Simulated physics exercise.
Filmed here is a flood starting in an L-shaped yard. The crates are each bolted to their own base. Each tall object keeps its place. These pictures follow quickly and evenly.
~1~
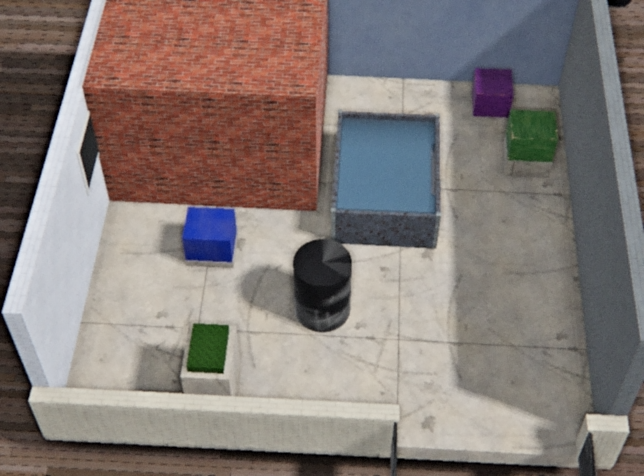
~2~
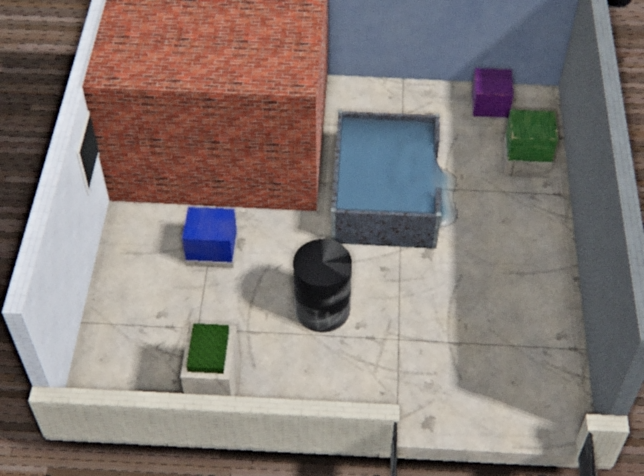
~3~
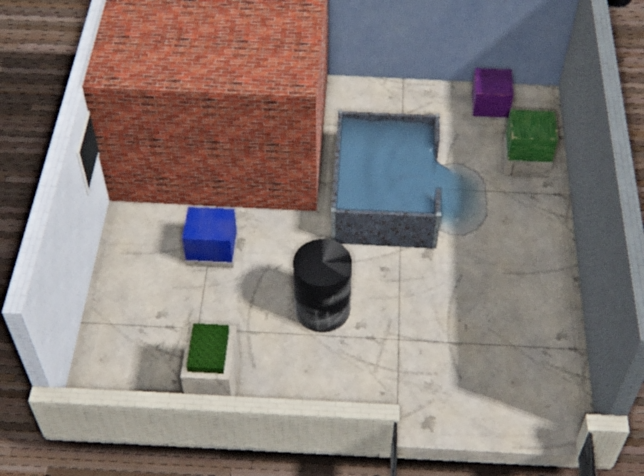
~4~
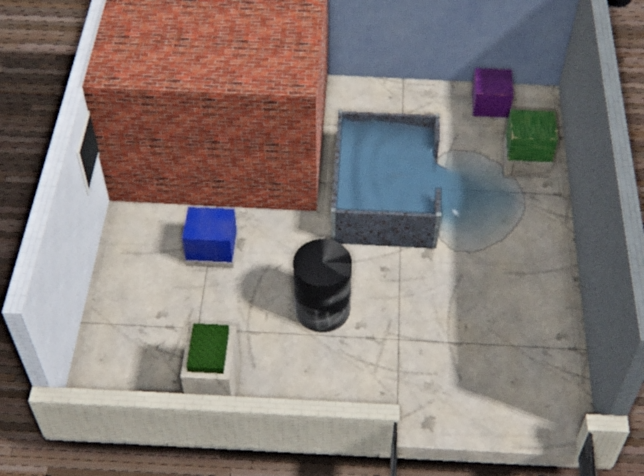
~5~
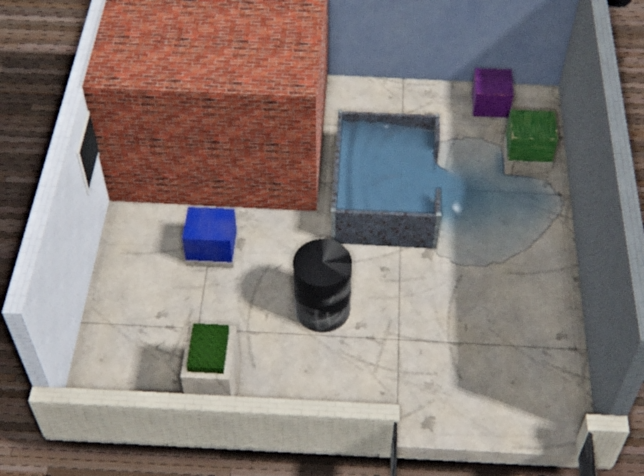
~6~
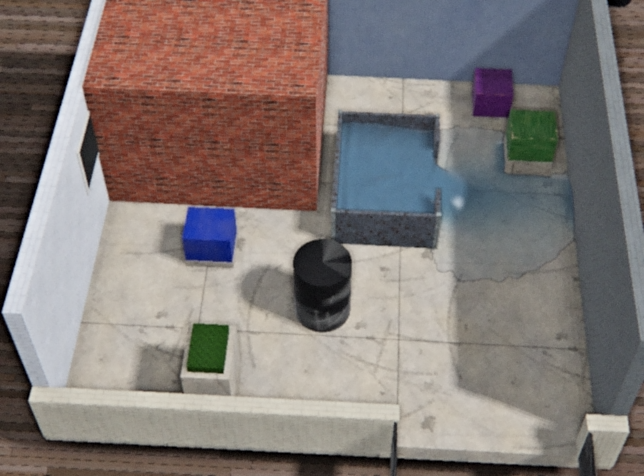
We see a walled yard with a brick block, colored boxes, a black cylinder and a water-filled tank; water pours from a gap in the tank's right side and spreads across the floor, reaching around the green box.
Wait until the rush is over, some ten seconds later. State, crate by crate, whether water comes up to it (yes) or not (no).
In order: The blue crate will not even get damp. The purple crate will be wet. The green crate will not even get damp.
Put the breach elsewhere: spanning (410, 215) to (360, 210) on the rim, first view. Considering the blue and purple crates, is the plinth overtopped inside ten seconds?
Taking them in turn, the blue one is left untouched, and the purple one is left untouched.
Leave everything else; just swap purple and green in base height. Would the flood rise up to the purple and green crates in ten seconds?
Result - purple crate: Untouched; green crate: Hit.
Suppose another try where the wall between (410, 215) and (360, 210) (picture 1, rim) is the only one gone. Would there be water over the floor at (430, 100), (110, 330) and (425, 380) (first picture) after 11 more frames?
Spared, then spared, then sodden.
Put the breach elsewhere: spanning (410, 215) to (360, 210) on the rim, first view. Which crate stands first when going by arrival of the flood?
Answer: The blue one.
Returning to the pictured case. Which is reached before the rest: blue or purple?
Answer: The purple crate.
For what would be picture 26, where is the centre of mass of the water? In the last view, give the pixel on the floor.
Somewhere near (460, 205).
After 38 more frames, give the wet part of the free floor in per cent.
My guess is around 55 in a hundred.
A moment on, water covers 20 % of the floor; the blue crate not reached, the purple crate water round its plinth, the green crate water round its plinth.
Next, water covers 30 % of the floor; the blue crate not reached, the purple crate water round its plinth, the green crate water round its plinth.
Then, water covers 45 % of the floor; the blue crate not reached, the purple crate water round its plinth, the green crate water round its plinth.
Later, water covers 55 % of the floor; the blue crate not reached, the purple crate water round its plinth, the green crate water round its plinth.
In the end, water covers 70 % of the floor; the blue crate stayed above the water, the purple crate was topped, the green crate stayed above the water.
